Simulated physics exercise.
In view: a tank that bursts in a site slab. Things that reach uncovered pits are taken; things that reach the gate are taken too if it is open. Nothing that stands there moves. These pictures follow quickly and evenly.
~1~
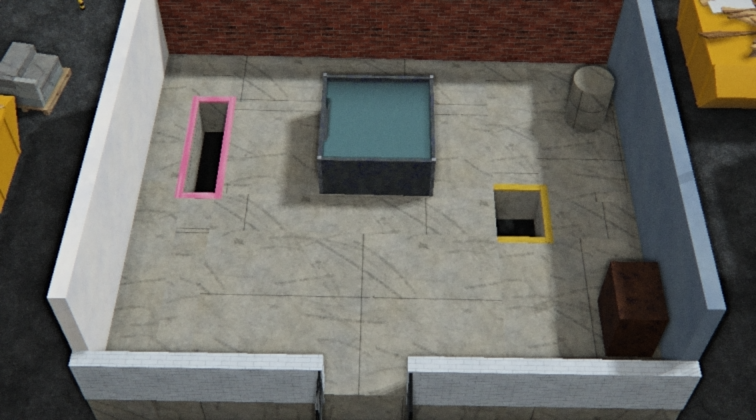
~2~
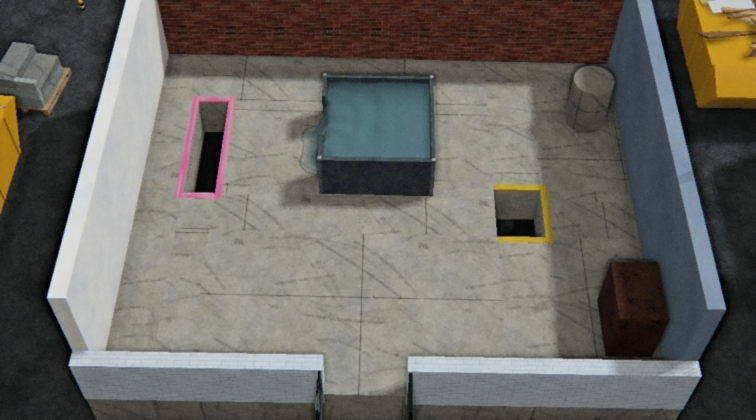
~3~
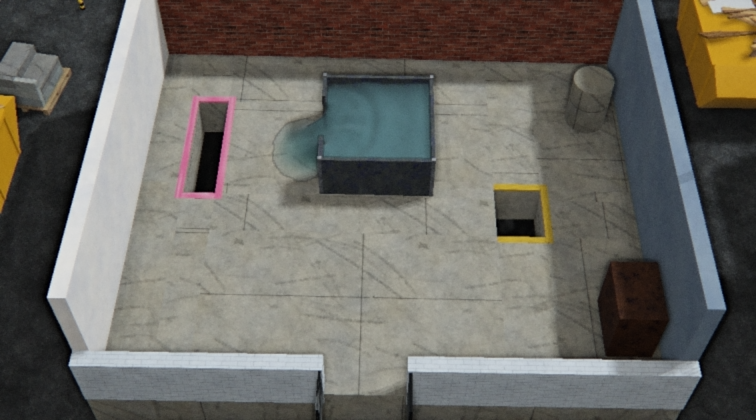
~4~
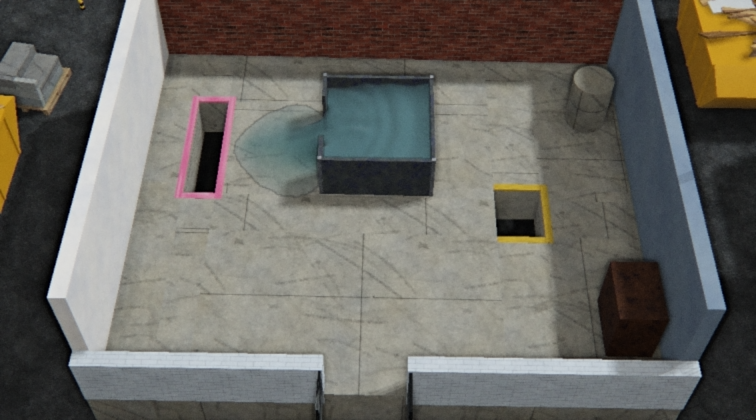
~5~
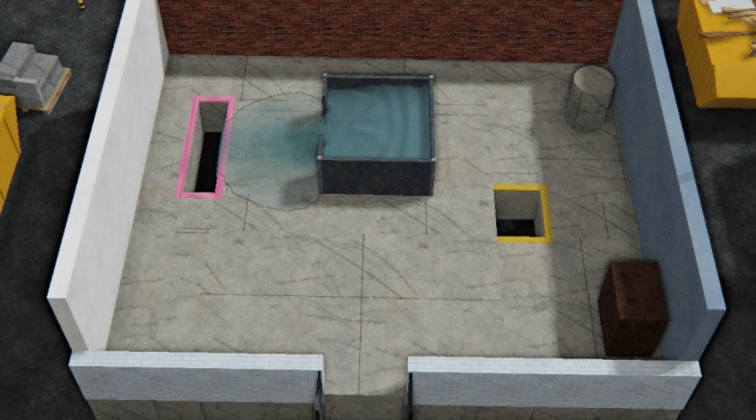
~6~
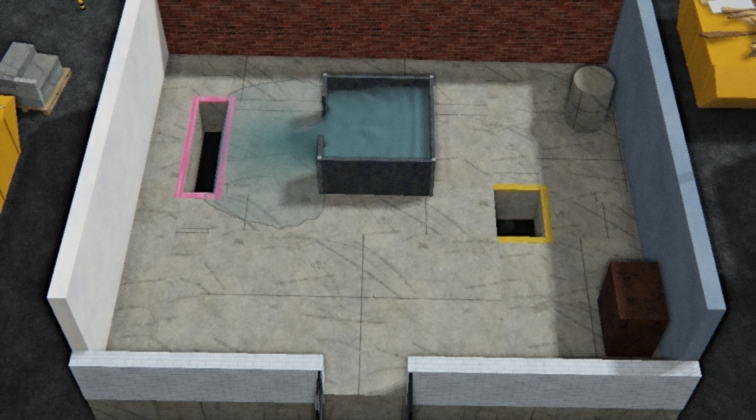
Open tank of blue-green water bursting on its left side, water spreading across the concrete slab to the pink-edged pit.
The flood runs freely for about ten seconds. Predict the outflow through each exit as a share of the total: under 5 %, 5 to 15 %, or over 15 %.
Prediction: The gate passes under 5 %; the pink pit passes over 15 %; the yellow pit passes under 5 %.
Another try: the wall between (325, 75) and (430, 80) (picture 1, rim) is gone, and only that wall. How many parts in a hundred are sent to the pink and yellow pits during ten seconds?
Shares: Pink at 25 percent, yellow at 6 percent.
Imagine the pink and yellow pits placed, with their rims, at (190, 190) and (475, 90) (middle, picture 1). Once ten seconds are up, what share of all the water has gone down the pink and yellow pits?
Of everything, pink catches 50 per cent while yellow catches 12 per cent.
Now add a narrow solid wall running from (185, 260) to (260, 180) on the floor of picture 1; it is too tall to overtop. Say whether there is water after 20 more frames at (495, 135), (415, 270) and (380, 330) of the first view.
Taken in turn, the three points are unsoaked, unsoaked and unsoaked.
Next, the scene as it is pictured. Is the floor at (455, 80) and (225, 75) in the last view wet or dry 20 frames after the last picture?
In that order, the first is spared and the second submerged.
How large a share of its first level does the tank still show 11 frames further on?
Roughly 52 per cent.
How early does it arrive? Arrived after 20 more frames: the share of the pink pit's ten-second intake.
I'd put it at 60 percent.
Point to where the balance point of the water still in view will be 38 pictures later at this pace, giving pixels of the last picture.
I'd place it roughly at (309, 175).
A moment on, water covers 15 % of the floor; the gate 0 %, the pink pit 13 %, the yellow pit 0 %.
Next, water covers 20 % of the floor; the gate 0 %, the pink pit 25 %, the yellow pit 0 %.
Then, water covers 25 % of the floor; the gate 0 %, the pink pit 37 %, the yellow pit 0 %.
Later, water covers 40 % of the floor; the gate 0 %, the pink pit 51 %, the yellow pit 0 %.
In the end, water covers 55 % of the floor; the gate 0 %, the pink pit 61 %, the yellow pit 0 %.
